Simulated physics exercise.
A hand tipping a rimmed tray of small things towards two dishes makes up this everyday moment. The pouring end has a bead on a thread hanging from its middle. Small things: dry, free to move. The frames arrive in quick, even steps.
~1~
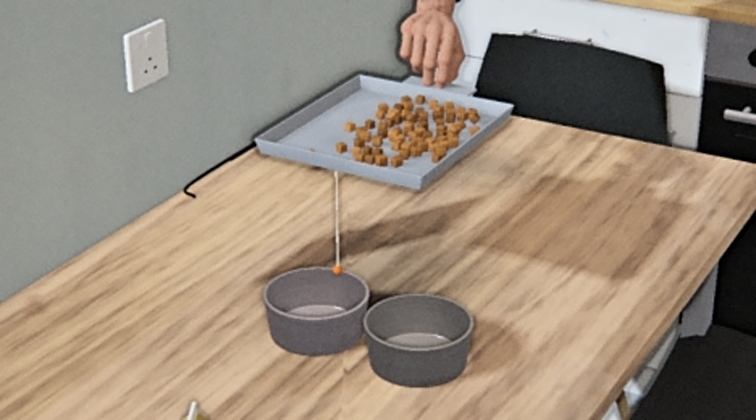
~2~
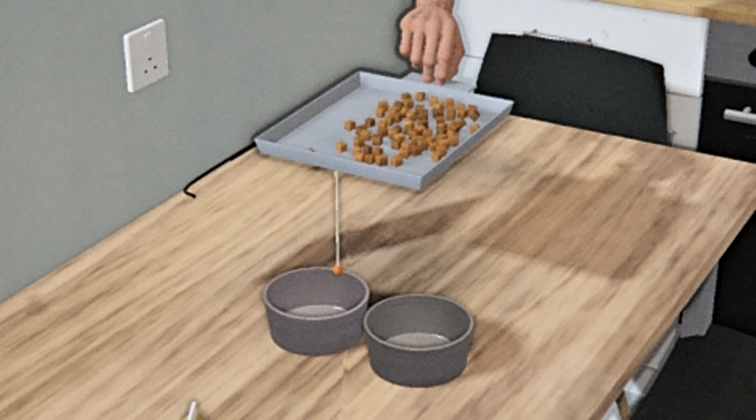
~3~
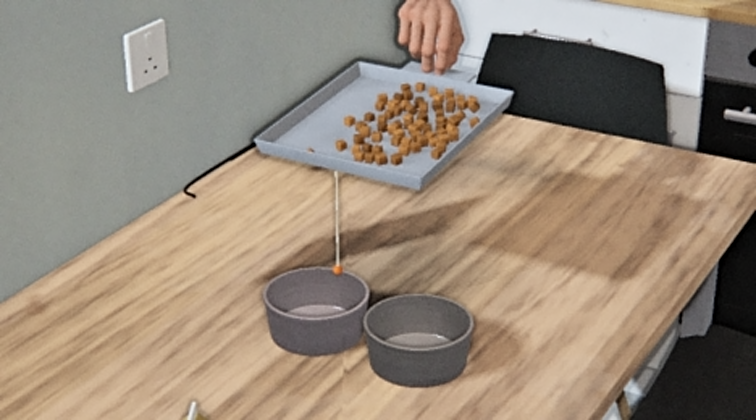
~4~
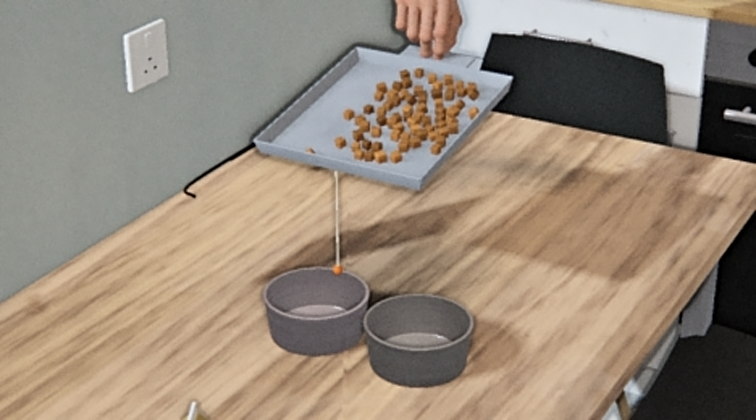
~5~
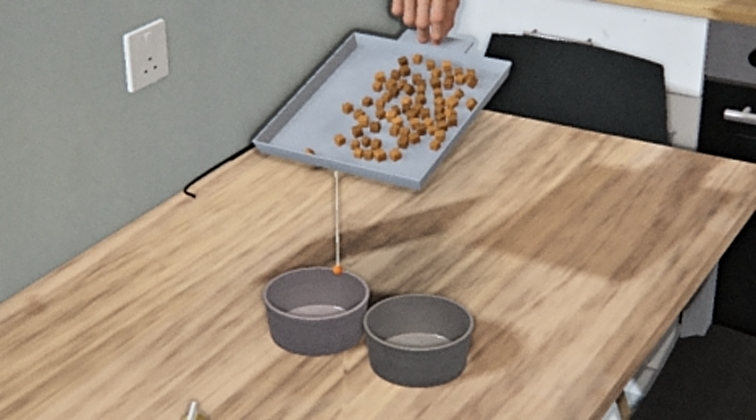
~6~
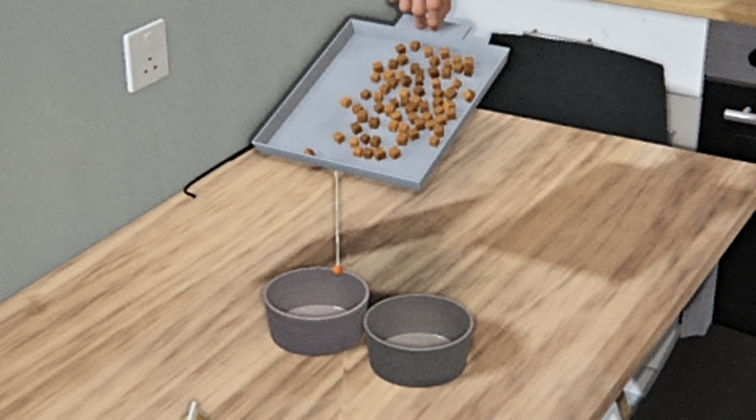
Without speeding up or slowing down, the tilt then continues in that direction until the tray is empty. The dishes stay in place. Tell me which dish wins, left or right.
Bigger share: Left.
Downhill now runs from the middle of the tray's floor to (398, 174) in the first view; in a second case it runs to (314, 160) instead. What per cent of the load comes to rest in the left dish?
For the first it's near 0 %, for the second near 50 %.
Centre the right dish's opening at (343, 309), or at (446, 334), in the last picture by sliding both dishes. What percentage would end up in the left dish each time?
Respectively 20 % and 60 %.
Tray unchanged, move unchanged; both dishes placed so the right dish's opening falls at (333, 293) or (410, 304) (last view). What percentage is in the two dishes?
50 %, 40 %.
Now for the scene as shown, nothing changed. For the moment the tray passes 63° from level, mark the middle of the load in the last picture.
Roughly at (365, 149).
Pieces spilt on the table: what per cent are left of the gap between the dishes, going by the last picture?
Estimate: Roughly 90 %.
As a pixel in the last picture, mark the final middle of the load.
Centre at rest, last view: Approx. (321, 337).
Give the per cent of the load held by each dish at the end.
The left dish has 50 per cent, the right dish has 20.
Shortly afterwards, tray tipped steeply; the whole lot on the tray.
Next, tray tipped past a quarter turn; near two thirds on the tray; a little in the right dish; a little in the left dish; a little outside both; a little in the air.
Some moments later, tray tipped past a quarter turn; near a quarter in the right dish; near half in the left dish; near a third outside both.
In the end, tray tipped past a quarter turn; near a quarter in the right dish; near half in the left dish; near a third outside both.
